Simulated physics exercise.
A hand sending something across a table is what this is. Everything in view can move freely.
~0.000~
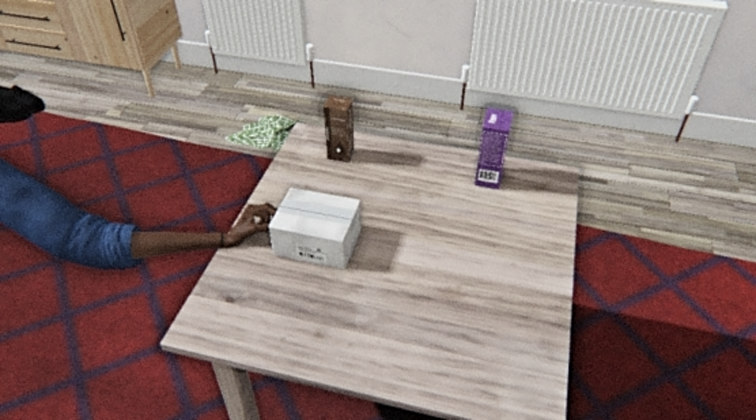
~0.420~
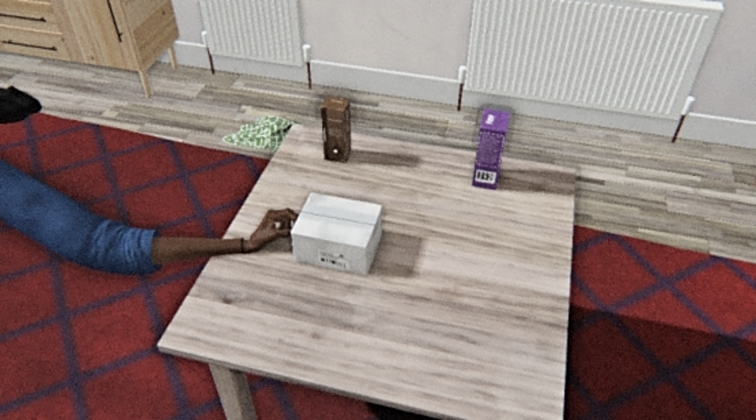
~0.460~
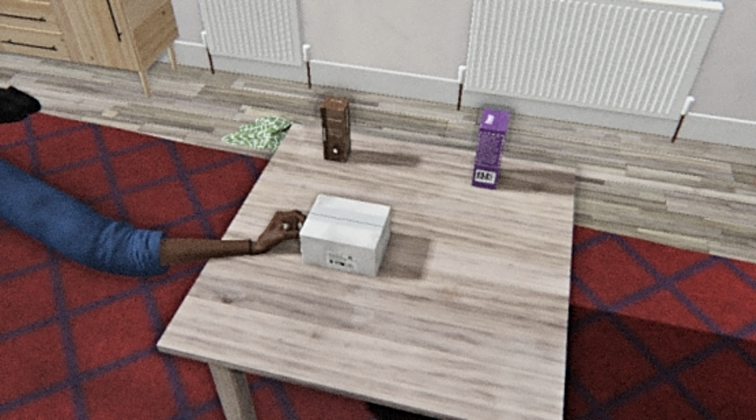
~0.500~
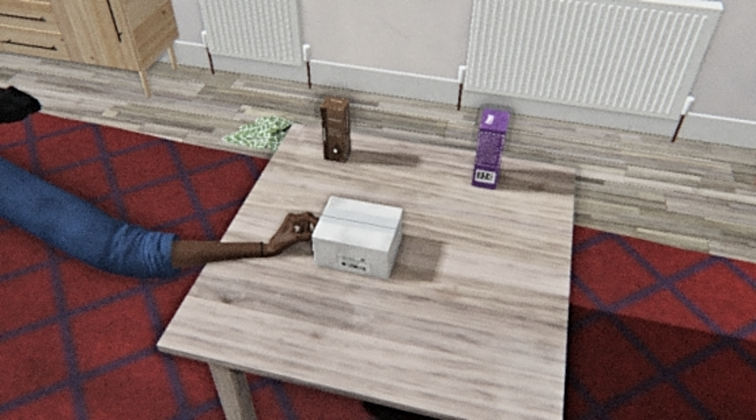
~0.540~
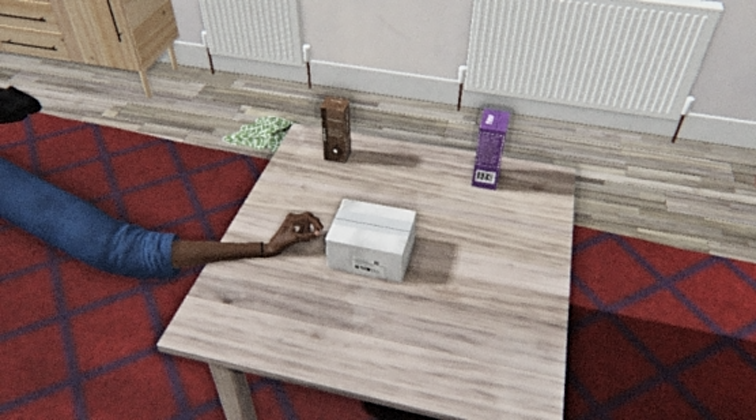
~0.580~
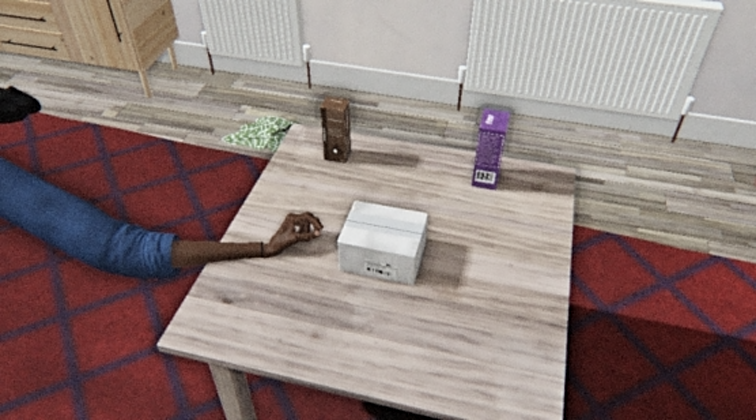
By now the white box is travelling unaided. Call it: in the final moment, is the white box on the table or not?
It is on the table.
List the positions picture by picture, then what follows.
Under the hand; white box (317, 228), in the first picture.
Under the hand; white box (339, 234), in the second picture.
Under the hand; white box (347, 235), in the third picture.
White box (359, 237), in the fourth picture.
White box (372, 240) slid a little, in the fifth picture.
White box (384, 242) slid a little, in the sixth picture.
After 0.68 s, white box slid about its own width near (406, 246).
After 0.78 s, white box slid about its own width near (418, 249).
After 0.88 s, white box resting near (420, 250).
At rest (1.3 s), moved from the start, white box. Seen from the same camera at the end, white box near (420, 249).
